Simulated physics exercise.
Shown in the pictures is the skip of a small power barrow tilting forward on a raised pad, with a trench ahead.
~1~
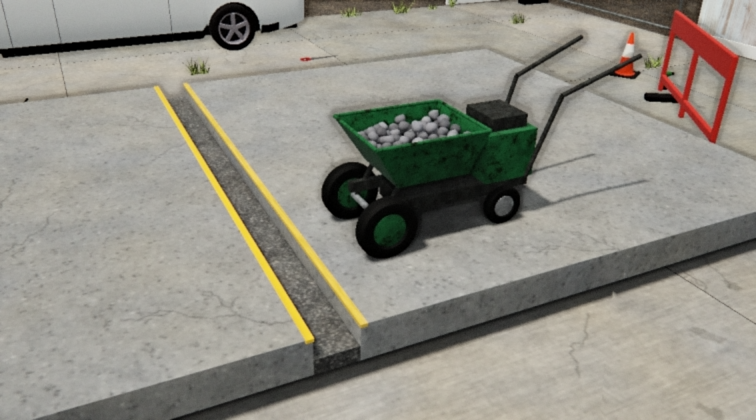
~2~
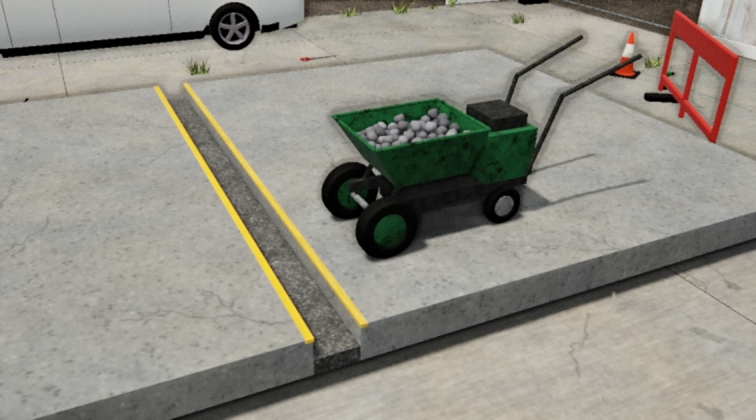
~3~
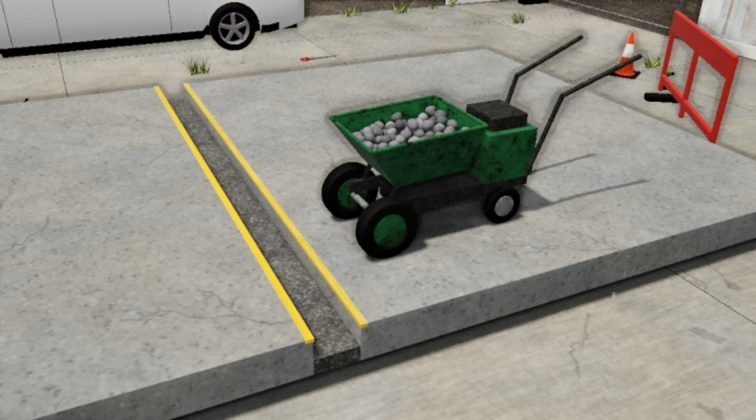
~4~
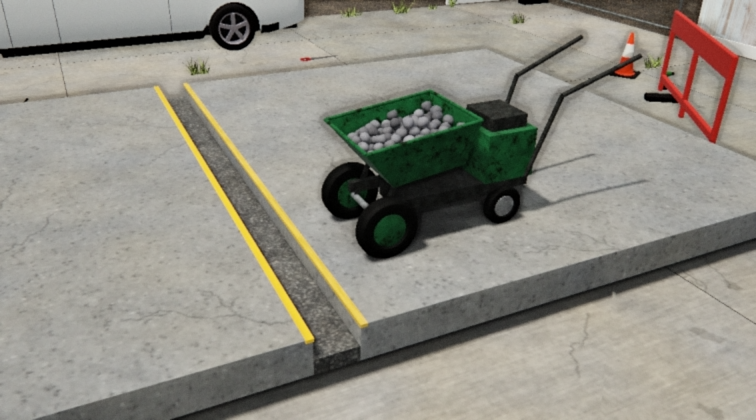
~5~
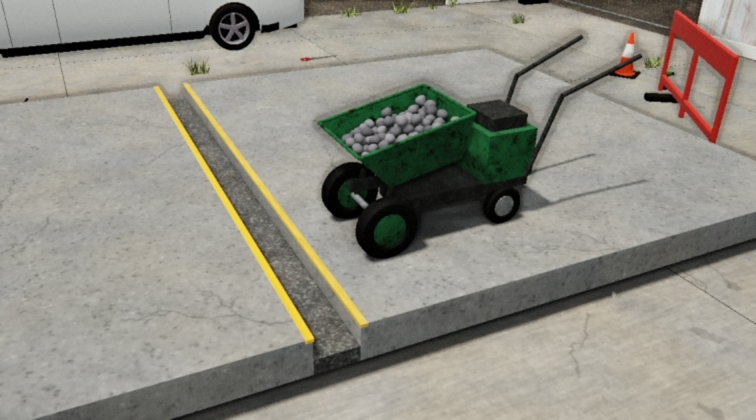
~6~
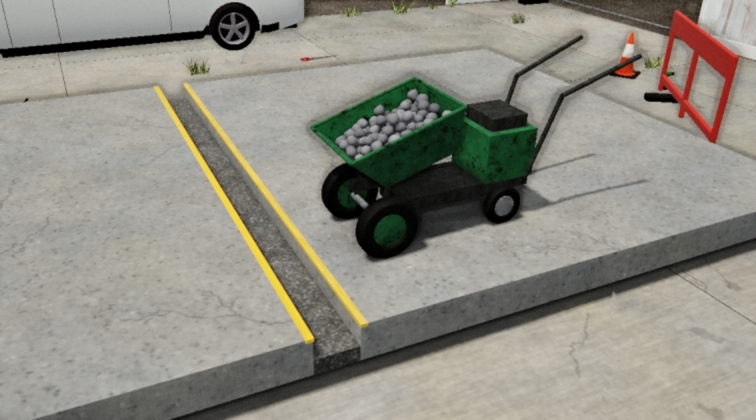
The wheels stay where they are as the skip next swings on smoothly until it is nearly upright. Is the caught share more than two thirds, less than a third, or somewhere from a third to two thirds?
It is somewhere from a third to two thirds.
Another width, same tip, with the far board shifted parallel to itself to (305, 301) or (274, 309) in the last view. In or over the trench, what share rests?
You'd get 20 % in the first case and 70 % in the second.
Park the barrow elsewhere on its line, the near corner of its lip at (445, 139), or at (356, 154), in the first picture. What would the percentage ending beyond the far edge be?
That would be roughly 0 in a hundred and then roughly 80 in a hundred.
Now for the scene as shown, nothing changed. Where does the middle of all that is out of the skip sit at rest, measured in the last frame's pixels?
About pixel (268, 253).
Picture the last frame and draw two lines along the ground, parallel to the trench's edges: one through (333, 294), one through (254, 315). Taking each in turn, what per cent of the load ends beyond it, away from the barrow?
Result, first then second: 100 %, 20 %.
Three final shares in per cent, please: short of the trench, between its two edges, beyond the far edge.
Short 0 %, between 55 %, beyond 45 %.
Soon, skip tipped steeply; all in the skip.
A while on, skip tipped right over; most in the skip; a small part in or heaped over the trench; a small part beyond it; a small part falling.
Towards the end, skip tipped right over; about a quarter in the skip; about a third in or heaped over the trench; about half beyond it.
Finally, skip tipped right over; about half in or heaped over the trench; about half beyond it.
